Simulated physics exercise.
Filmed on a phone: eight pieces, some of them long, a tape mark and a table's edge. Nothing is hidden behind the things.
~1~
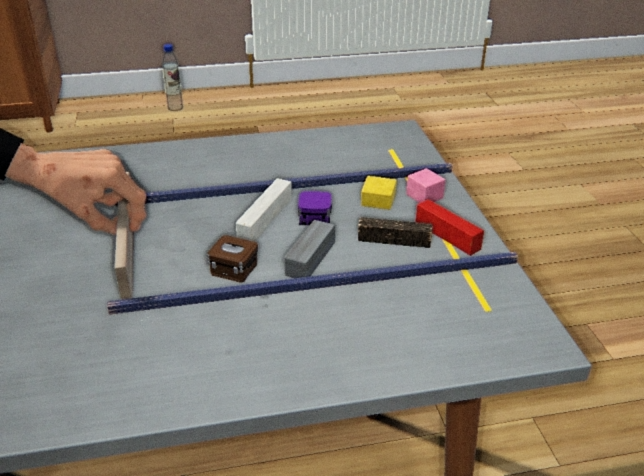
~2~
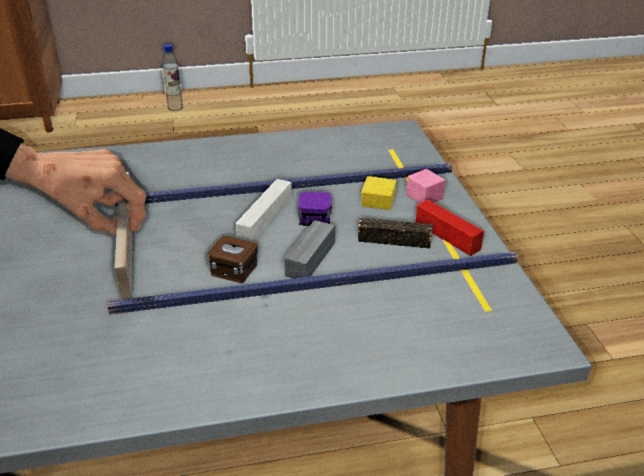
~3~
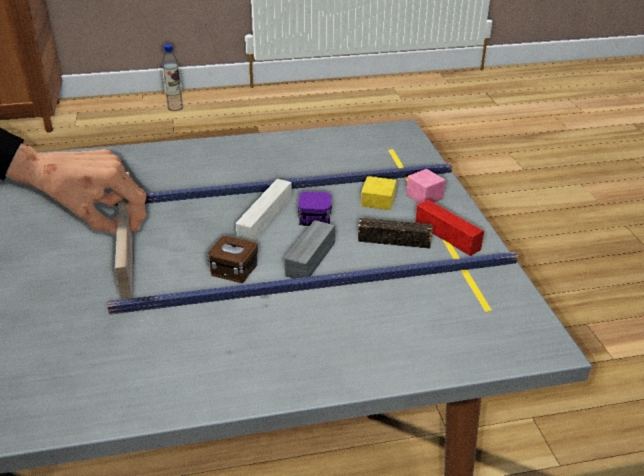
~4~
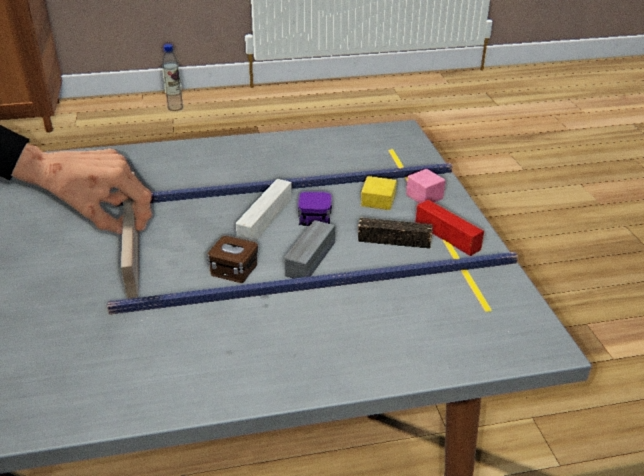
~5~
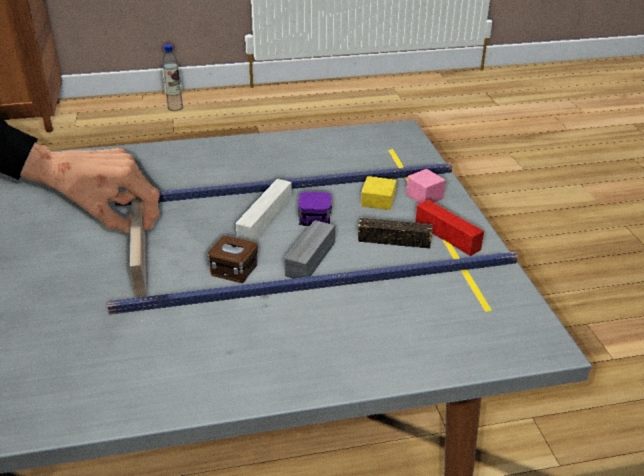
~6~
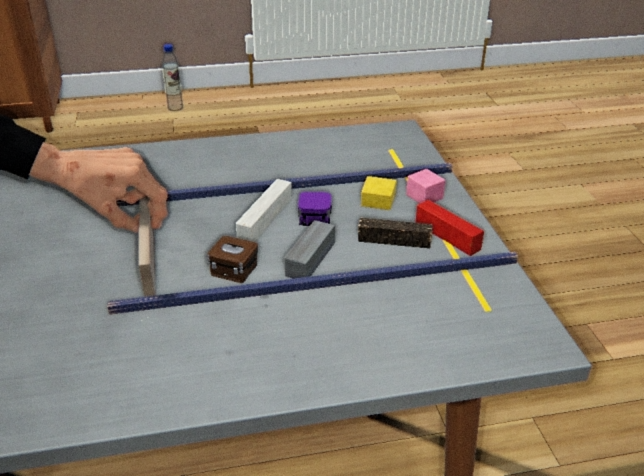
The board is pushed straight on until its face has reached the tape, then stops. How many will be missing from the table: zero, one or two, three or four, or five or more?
In the end the number that fall off is three or four.
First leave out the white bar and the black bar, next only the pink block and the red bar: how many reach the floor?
The counts: 2 and 1.
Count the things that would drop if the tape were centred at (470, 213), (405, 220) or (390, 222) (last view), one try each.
In that order 7, 1 and 0.
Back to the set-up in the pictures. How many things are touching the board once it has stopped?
The number is 2.
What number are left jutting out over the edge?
Overhanging: 2.
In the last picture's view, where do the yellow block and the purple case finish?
About (457, 178), and the other about (456, 196).
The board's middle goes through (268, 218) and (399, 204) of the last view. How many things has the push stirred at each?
The counts are 3 and 8.
Soon after, none off yet; pink block at rest near (426, 187); red bar at rest near (449, 227); yellow block at rest near (379, 193).
In the end, the number that fall off is three or four; gone, black bar, red bar and pink block.
